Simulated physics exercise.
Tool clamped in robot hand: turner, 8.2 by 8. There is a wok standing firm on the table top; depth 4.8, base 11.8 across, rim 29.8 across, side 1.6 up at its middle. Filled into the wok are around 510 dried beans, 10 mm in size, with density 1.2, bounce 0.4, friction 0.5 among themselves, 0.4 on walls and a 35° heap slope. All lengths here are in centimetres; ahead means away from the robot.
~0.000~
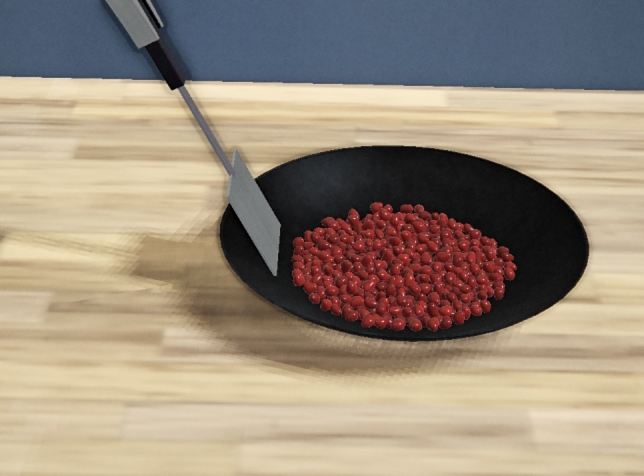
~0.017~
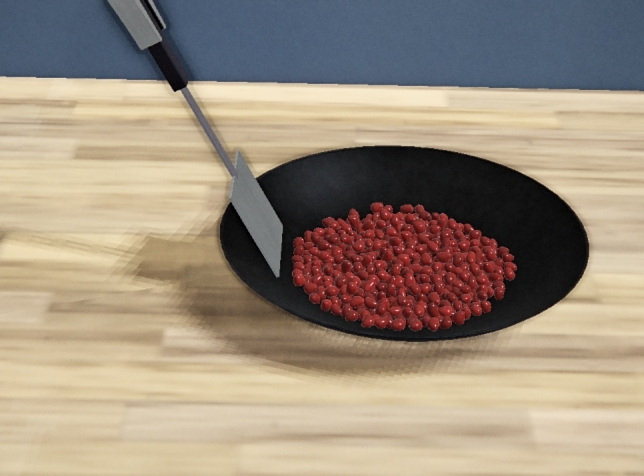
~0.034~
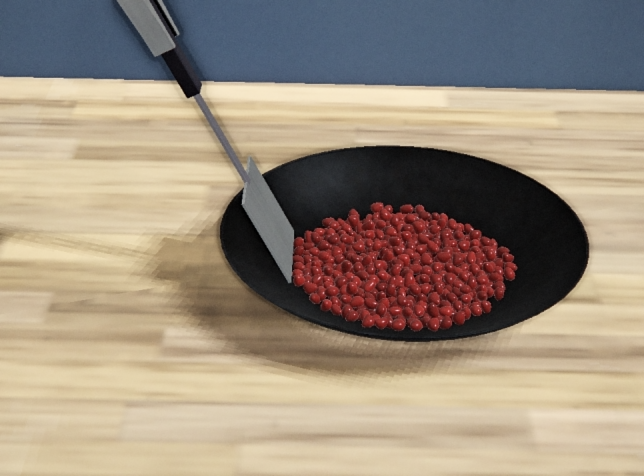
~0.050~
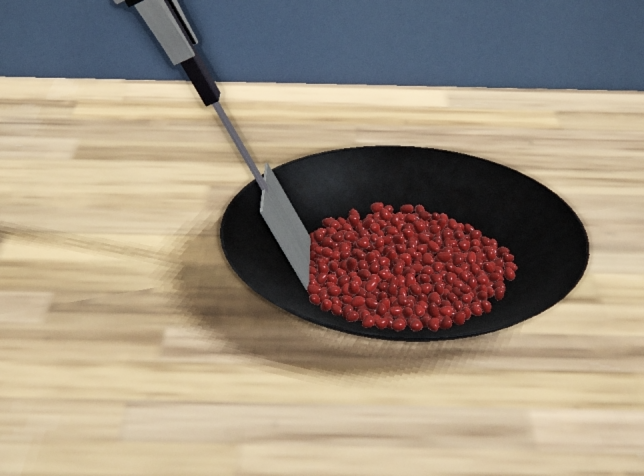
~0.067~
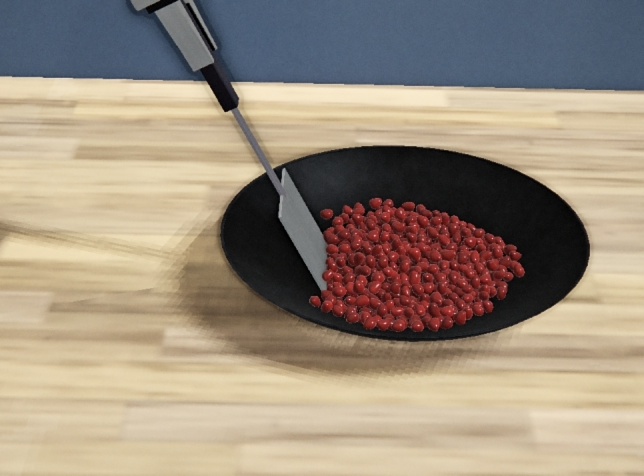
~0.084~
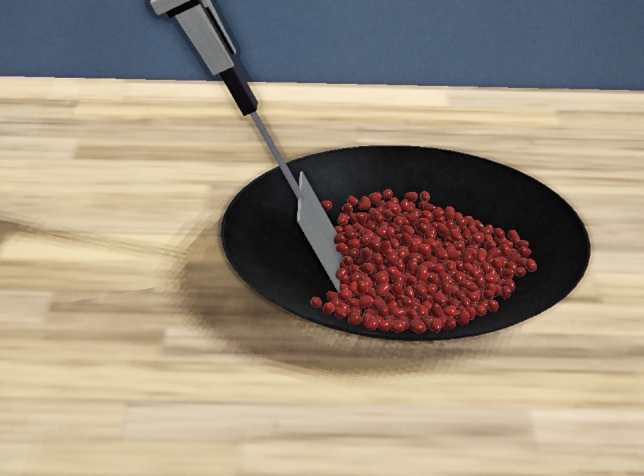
We see a metal turner held by its handle in a black wok of red beans on a wooden tabletop; it moves rightward into the beans and pushes them together, shifting the pile slightly to the right.
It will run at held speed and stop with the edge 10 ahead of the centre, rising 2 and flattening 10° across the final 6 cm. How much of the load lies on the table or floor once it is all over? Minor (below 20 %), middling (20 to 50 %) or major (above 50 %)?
Middling.
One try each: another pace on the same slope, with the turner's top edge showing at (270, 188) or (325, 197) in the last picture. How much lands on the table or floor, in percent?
Try one roughly 10 per cent; try two roughly 40 per cent.
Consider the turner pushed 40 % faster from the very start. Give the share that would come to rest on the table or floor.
About 35 in a hundred.
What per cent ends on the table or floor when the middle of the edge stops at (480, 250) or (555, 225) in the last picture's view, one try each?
Try 1: Approx. 0 %; try 2: Approx. 40 %.
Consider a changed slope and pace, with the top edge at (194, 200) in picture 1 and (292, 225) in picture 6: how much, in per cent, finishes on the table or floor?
Around 30 per cent finishes on the table or floor.
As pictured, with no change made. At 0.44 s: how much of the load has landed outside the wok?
Roughly 25 percent.
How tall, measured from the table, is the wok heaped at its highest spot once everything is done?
It reaches roughly 5.0 cm.
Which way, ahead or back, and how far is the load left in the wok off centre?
It rests close to 4.5 centimetres ahead of centre.
By 0.15 s, sloping 63°, highest piece 5 above the table; 508 in the wok.
By 0.21 s, sloping 60°, highest piece 6 above the table; 508 in the wok.
By 0.44 s, sloping 53°, highest piece 6 above the table; 375 in the wok, 130 on the table or floor, 3 on the blade or in flight.
By 1.49 s, sloping 53°, highest piece 6 above the table; 375 in the wok, 133 on the table or floor.
Final count, 375 in the wok, 133 on the table or floor. That is 26 % on the table or floor.
